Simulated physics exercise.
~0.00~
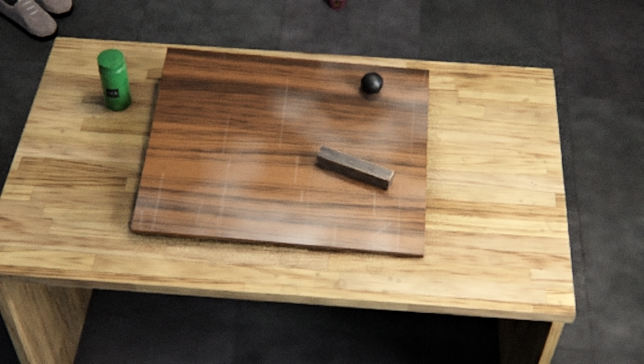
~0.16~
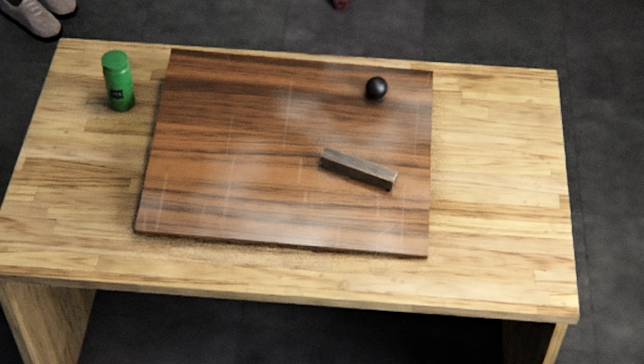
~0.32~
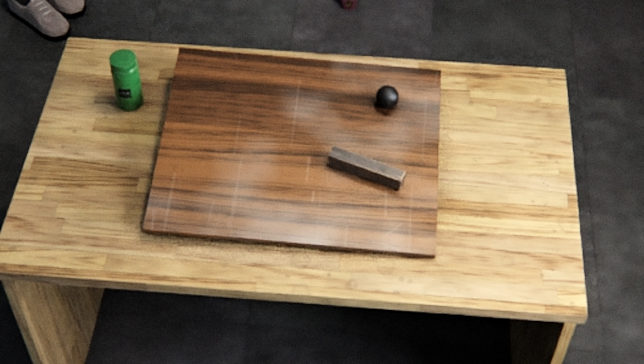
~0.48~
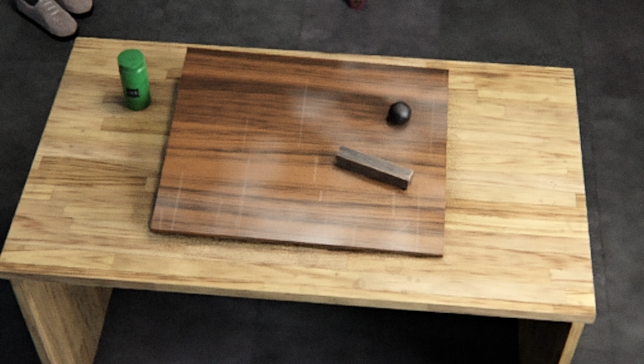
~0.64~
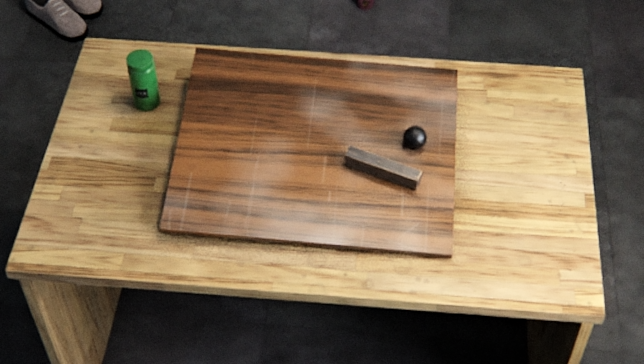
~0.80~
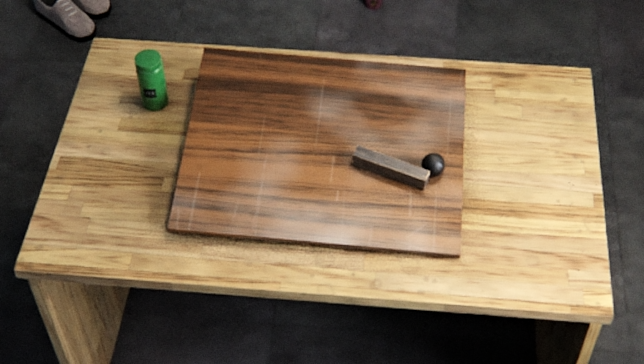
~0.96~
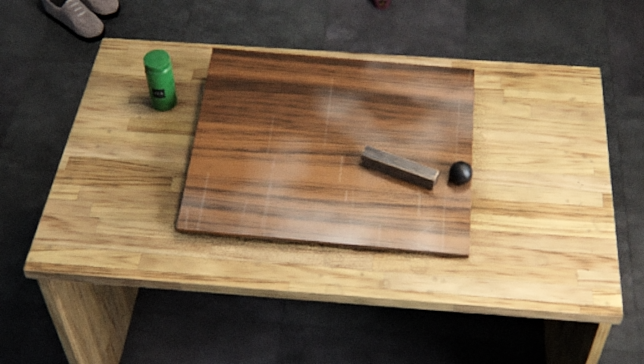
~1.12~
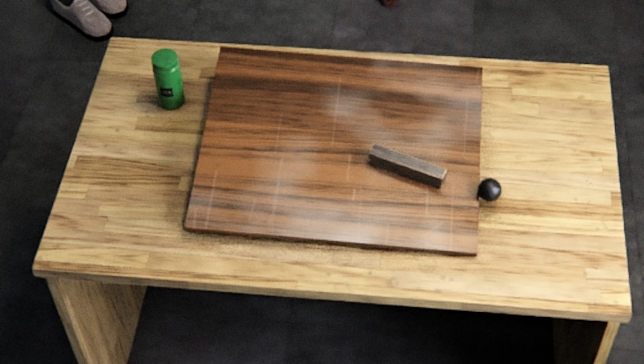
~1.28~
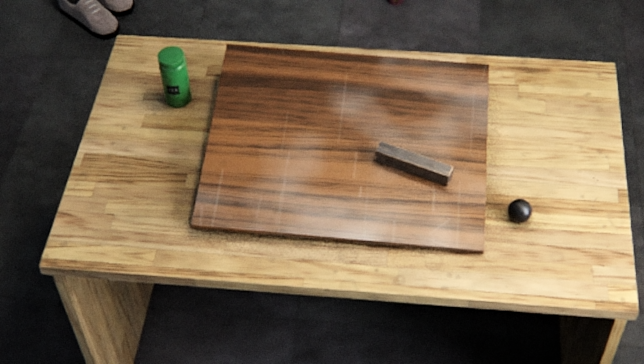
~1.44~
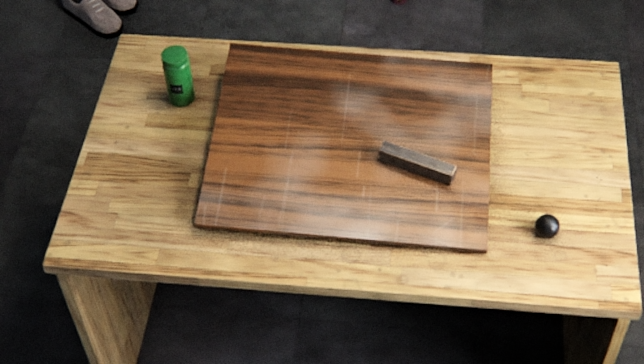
The clip opens on a wooden table holding a tilted dark wood board, with a black ball near its upper right, a grey bar-shaped block below it and a green jar standing to the left. The ball rolls down the board toward the block while the view shifts slightly left. It reaches the block's right end, passes around it and heads right. The ball then crosses the board's right edge onto the pale tabletop. It keeps rolling right and toward the near side, ending on the table clear of the board, with the block and jar still in place.
